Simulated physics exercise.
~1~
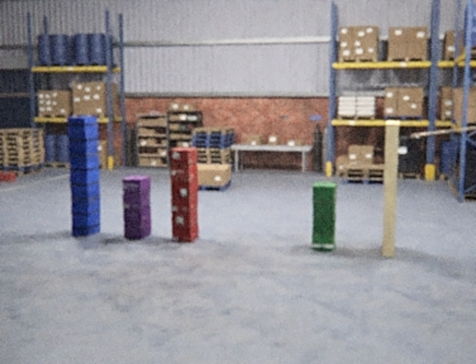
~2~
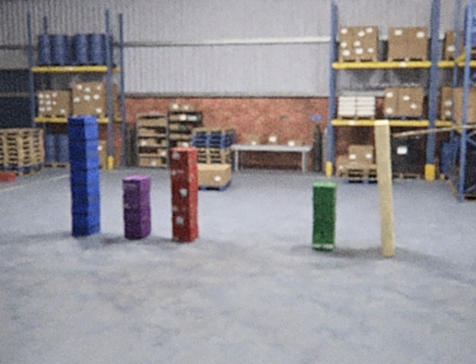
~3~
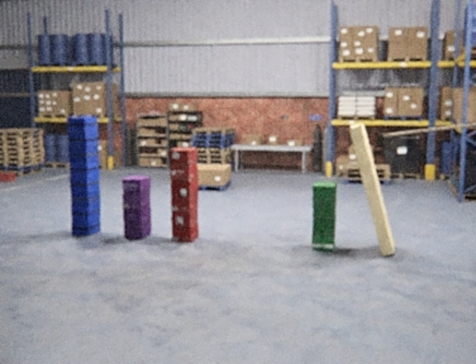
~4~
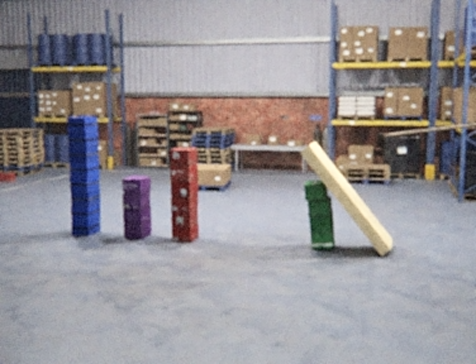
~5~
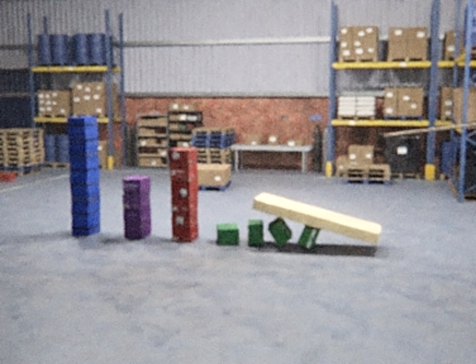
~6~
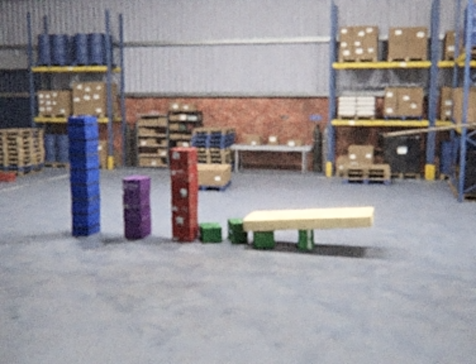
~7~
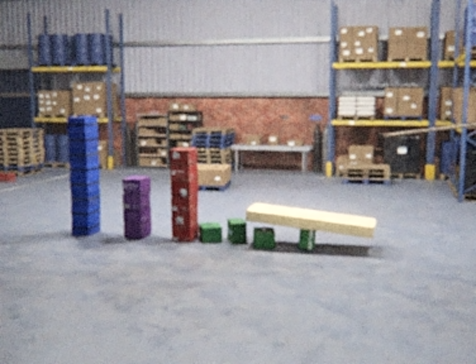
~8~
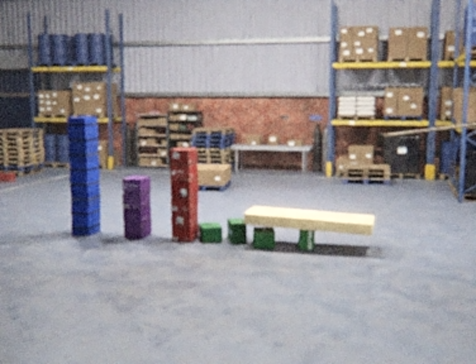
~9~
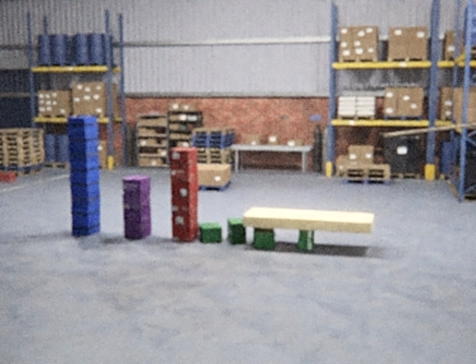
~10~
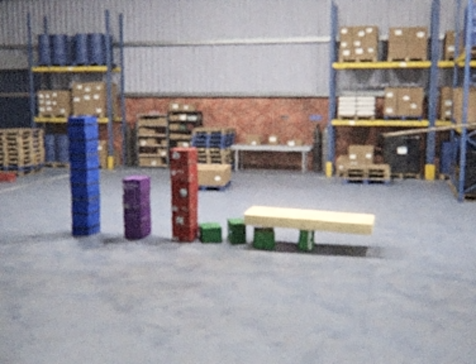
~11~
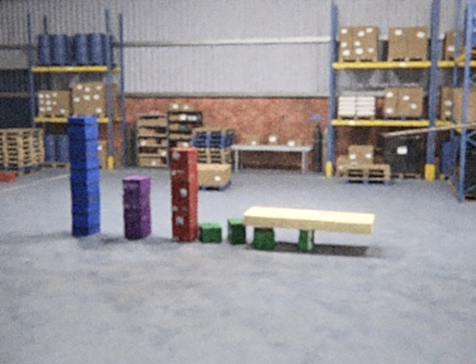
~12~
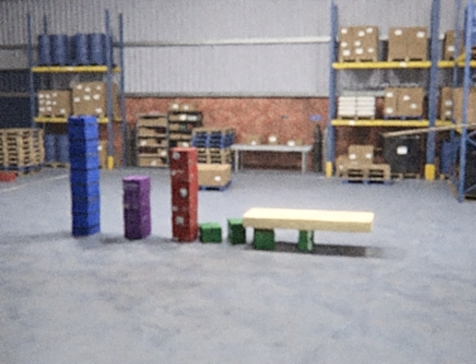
The clip opens on a warehouse floor where blue, purple, red and green stacks of cartons stand in a row, with a tall pale board upright at the right end. A thin pole pushes the board near its top, and it starts tipping to the left. The board leans further and falls against the green stack, knocking it askew. The green stack breaks apart beneath it, its cartons tumbling leftward toward the red stack. The board settles flat on top of two green cartons, with two more lying to the left, while the red, purple and blue stacks remain standing.
